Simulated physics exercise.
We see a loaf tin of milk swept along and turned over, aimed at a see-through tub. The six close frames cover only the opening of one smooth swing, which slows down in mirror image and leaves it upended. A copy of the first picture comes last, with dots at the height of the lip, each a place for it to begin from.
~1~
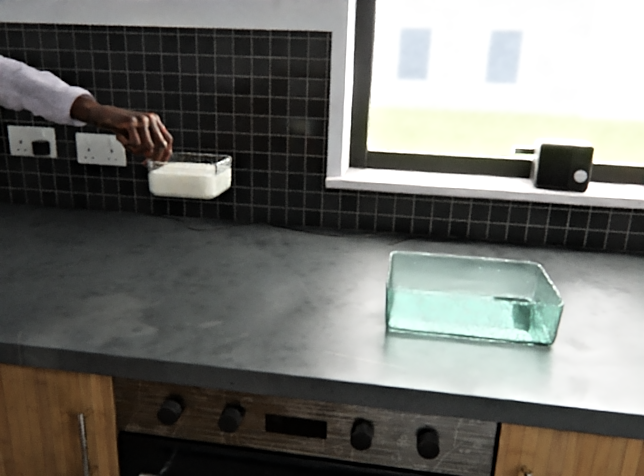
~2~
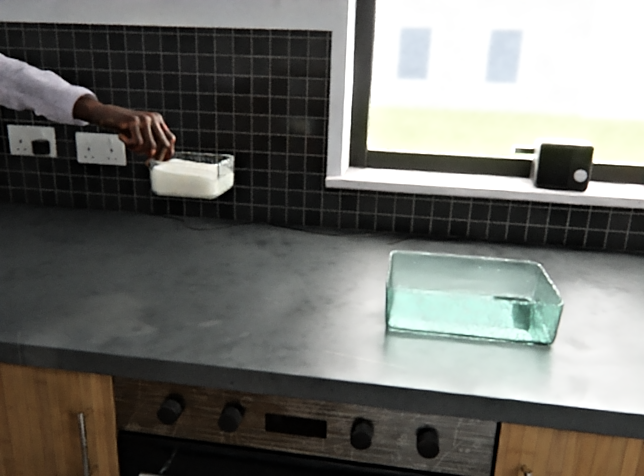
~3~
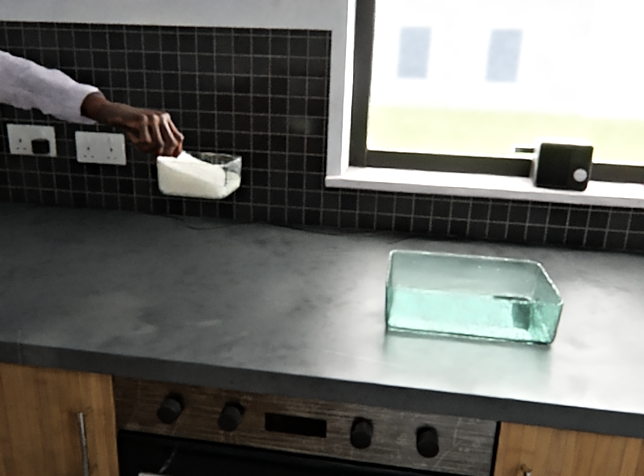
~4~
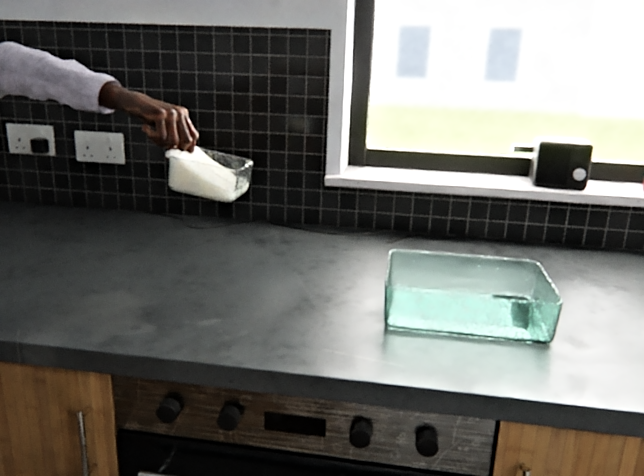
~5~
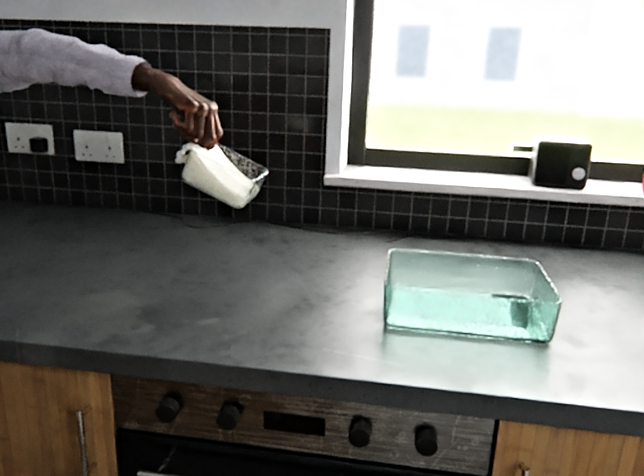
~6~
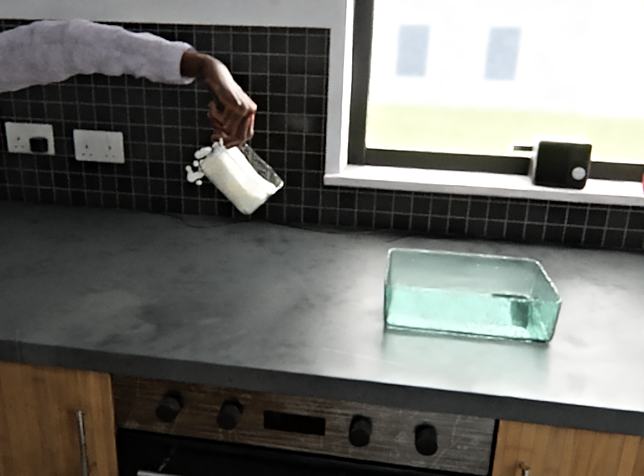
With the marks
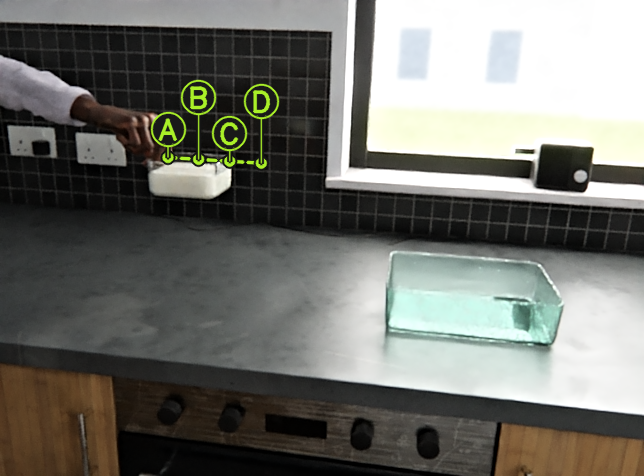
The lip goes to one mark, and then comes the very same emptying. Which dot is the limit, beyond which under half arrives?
Dot D.
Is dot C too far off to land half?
Yes.
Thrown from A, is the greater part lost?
Yes, it does.
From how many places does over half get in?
One.
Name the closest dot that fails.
Dot C.
On the marked copy, A at (168, 157); B at (198, 159); C at (229, 161); D at (261, 163).
If A is chosen, about 0 % lands in the tub, 100 % falls short.
If B is chosen, about 0 % lands in the tub, 97 % falls short and 3 % goes beside or beyond.
If C is chosen, about 19 % lands in the tub, 76 % falls short and 6 % goes beside or beyond.
If D is chosen, about 64 % lands in the tub, 25 % falls short and 11 % goes beside or beyond.
